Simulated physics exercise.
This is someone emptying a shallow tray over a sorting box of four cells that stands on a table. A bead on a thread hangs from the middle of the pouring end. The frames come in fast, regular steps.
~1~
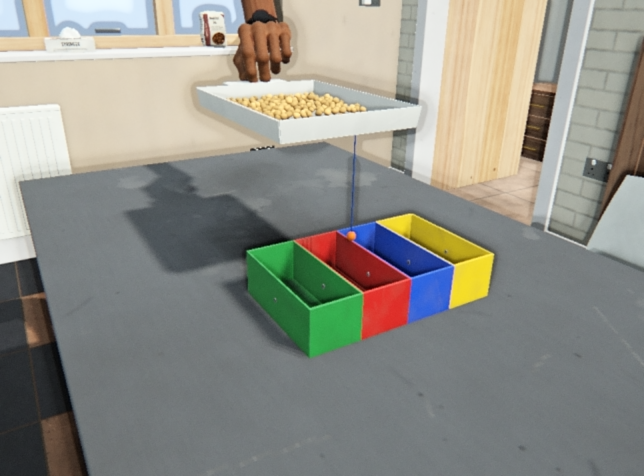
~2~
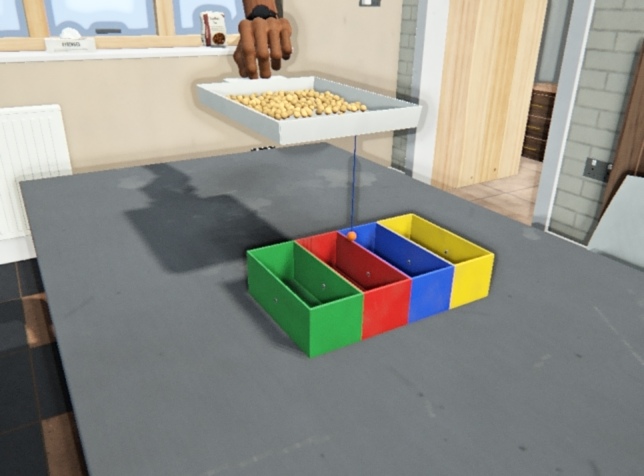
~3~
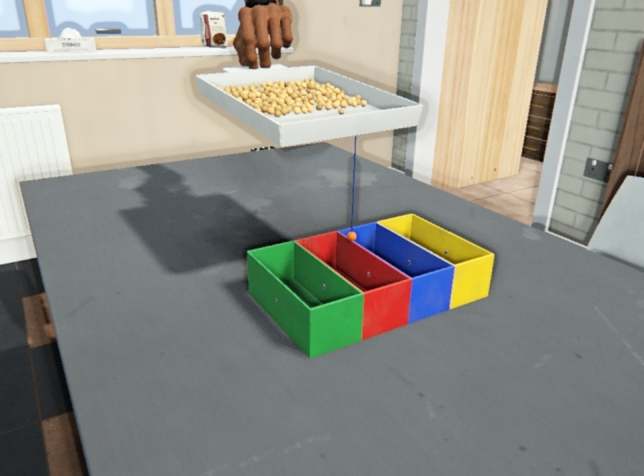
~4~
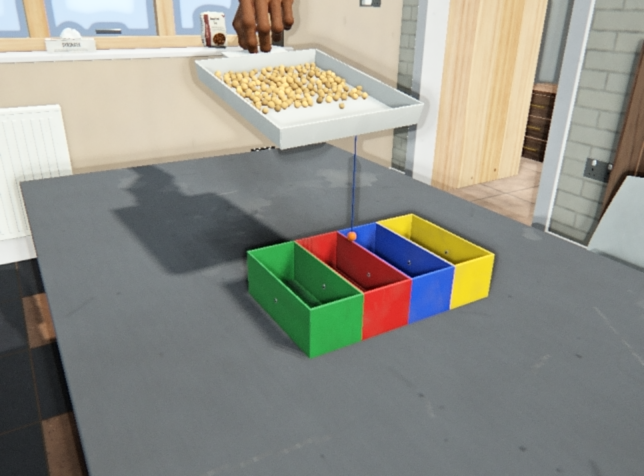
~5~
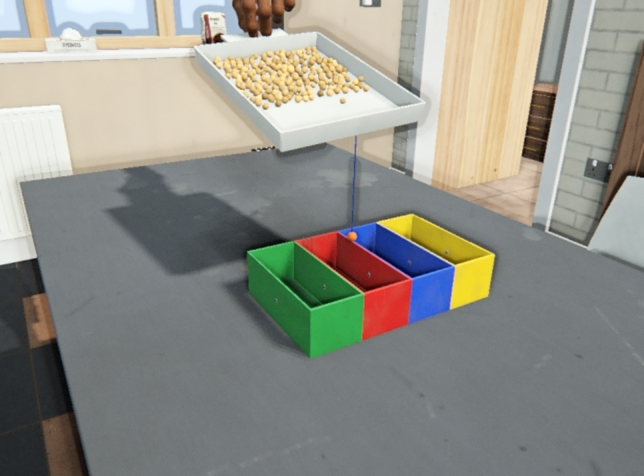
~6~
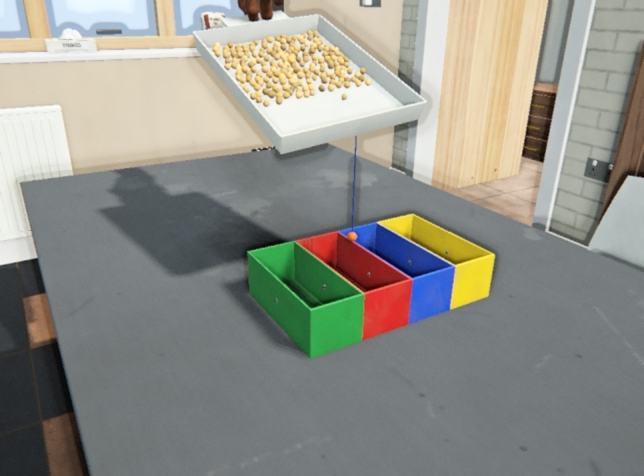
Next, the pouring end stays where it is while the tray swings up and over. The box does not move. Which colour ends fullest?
The green cell gets the most.
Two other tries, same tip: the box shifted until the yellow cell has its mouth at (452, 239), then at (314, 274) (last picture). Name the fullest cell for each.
First the cell in green, then the yellow one.
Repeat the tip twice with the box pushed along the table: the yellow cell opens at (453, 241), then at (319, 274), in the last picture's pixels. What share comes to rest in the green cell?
Near 60 % and 0 %.
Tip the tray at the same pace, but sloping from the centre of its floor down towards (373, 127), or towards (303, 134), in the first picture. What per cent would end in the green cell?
First some 0, then 80 per cent.
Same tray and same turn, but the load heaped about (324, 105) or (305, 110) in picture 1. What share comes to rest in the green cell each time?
The first gives 60 %, the second 60 %.
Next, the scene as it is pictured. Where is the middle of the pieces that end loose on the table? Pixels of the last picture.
Roughly at (294, 396).
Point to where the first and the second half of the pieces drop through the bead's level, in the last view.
First near (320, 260), later near (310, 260).
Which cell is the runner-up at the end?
Second comes the cell in red.
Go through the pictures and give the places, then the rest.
Corners of the pouring end at (280, 120) and (418, 106), level; middle of the load at (285, 106), dried chickpeas; bead on its thread at (351, 236); green cell at (336, 320); red cell at (386, 304); blue cell at (431, 290); yellow cell at (471, 277), in the first picture.
Corners of the pouring end at (281, 121) and (418, 106), level; middle of the load at (285, 104), in the second picture.
Corners of the pouring end at (281, 123) and (419, 105), tipped barely, lowest at the left corner; middle of the load at (285, 97), in the third picture.
Corners of the pouring end at (282, 127) and (420, 103), tipped a little, lowest at the left corner; middle of the load at (286, 86), in the fourth picture.
Corners of the pouring end at (282, 131) and (422, 102), tipped clearly, lowest at the left corner; middle of the load at (286, 75), in the fifth picture.
Corners of the pouring end at (283, 134) and (423, 101), tipped clearly, lowest at the left corner; middle of the load at (294, 66); green cell at (337, 321); red cell at (387, 305); blue cell at (432, 290); yellow cell at (472, 277), in the sixth picture.
Soon after the last picture, tray tipped steeply; most on the tray; about a quarter falling or outside the box.
A little later, tray tipped past a quarter turn; about half on the tray; about a quarter in the green cell; a small part in the red cell; a stray few in the blue cell; about a quarter falling or outside the box.
Later still, tray tipped past a quarter turn; about two thirds in the green cell; about a quarter in the red cell; a stray few in the blue cell; a small part falling or outside the box.
At rest, tray tipped past a quarter turn; about two thirds in the green cell; about a quarter in the red cell; a stray few in the blue cell; none in the yellow cell; a small part outside the box.
